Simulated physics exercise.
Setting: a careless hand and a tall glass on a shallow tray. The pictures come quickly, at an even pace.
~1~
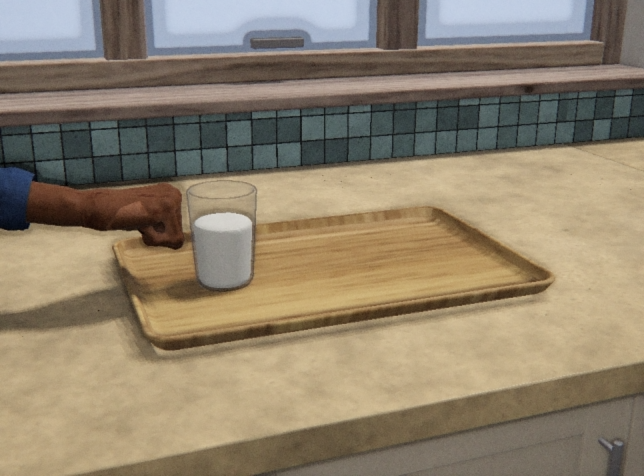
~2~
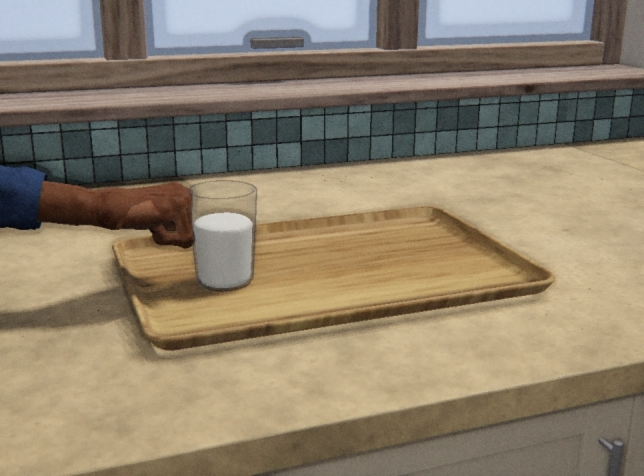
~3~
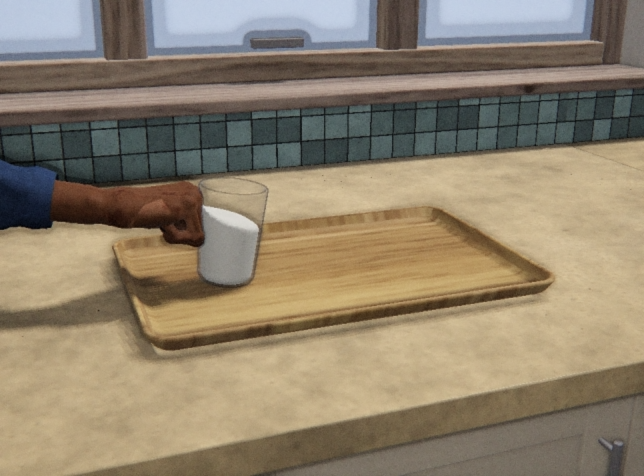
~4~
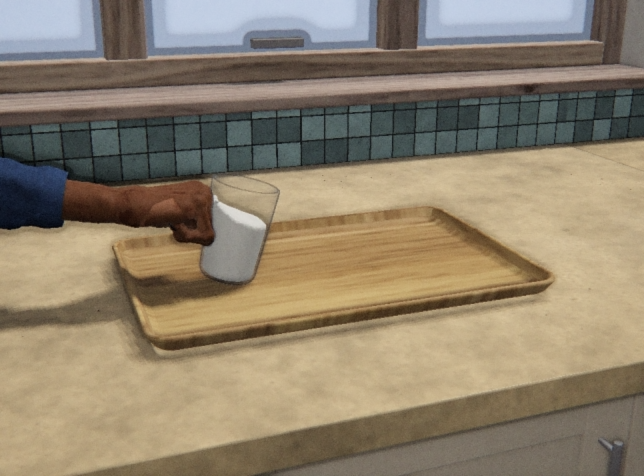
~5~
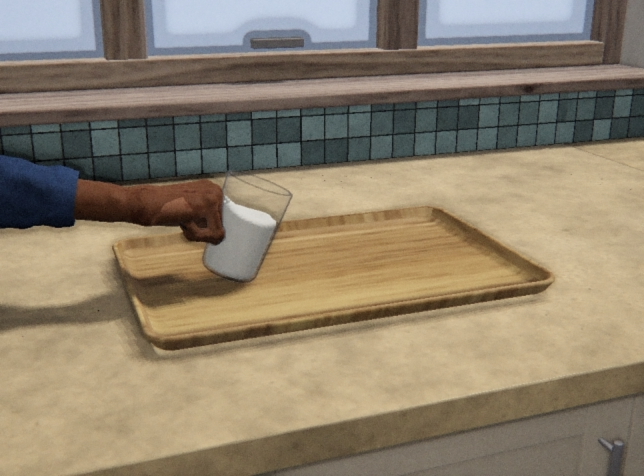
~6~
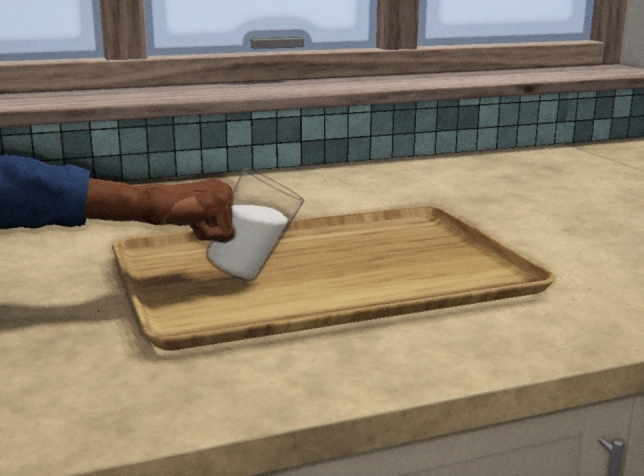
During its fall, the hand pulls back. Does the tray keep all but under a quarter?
The tray ends up with under three quarters of the liquid.
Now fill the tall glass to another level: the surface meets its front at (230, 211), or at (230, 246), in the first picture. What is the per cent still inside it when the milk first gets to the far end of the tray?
First fill near 40 percent, second near 40 percent.
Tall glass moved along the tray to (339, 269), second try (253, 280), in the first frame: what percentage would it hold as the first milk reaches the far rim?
Around 80 percent for the first placement and around 50 percent for the second.
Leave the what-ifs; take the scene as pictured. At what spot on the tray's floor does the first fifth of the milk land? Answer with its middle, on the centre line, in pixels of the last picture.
Roughly (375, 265).
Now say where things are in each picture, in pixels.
In the first frame, it leans 0°; its right rim is at (254, 188); the milk meets the walls at (193, 224) and (250, 218); the tray's far rim is at (490, 239); the tray is clear ahead.
In the second frame, it leans 0°; its right rim is at (254, 188); the milk meets the walls at (193, 224) and (249, 218).
In the third frame, it leans 7°; its right rim is at (265, 188); the milk meets the walls at (201, 208) and (256, 220).
In the fourth frame, it leans 14°; its right rim is at (276, 190); the milk meets the walls at (212, 198) and (264, 220).
In the fifth frame, it leans 22°; its right rim is at (289, 194); the milk meets the walls at (218, 214) and (273, 216).
In the sixth frame, it leans 30°; its right rim is at (300, 199); the milk meets the walls at (222, 221) and (284, 212).
A moment on, the tall glass is falling and 99 per cent is in the glass, 0 on the tray and 1 above or beyond its rim.
Next, the tall glass lies on its side and 63 per cent is in the glass, 26 on the tray and 11 above or beyond its rim.
Then the tall glass lies on its side and 31 per cent is in the glass, 61 on the tray and 8 above or beyond its rim.
Later the tall glass lies on its side and 16 per cent is in the glass, 48 on the tray and 36 above or beyond its rim.
At rest 64 per cent is held by tray and glass, 36 is off the tray.
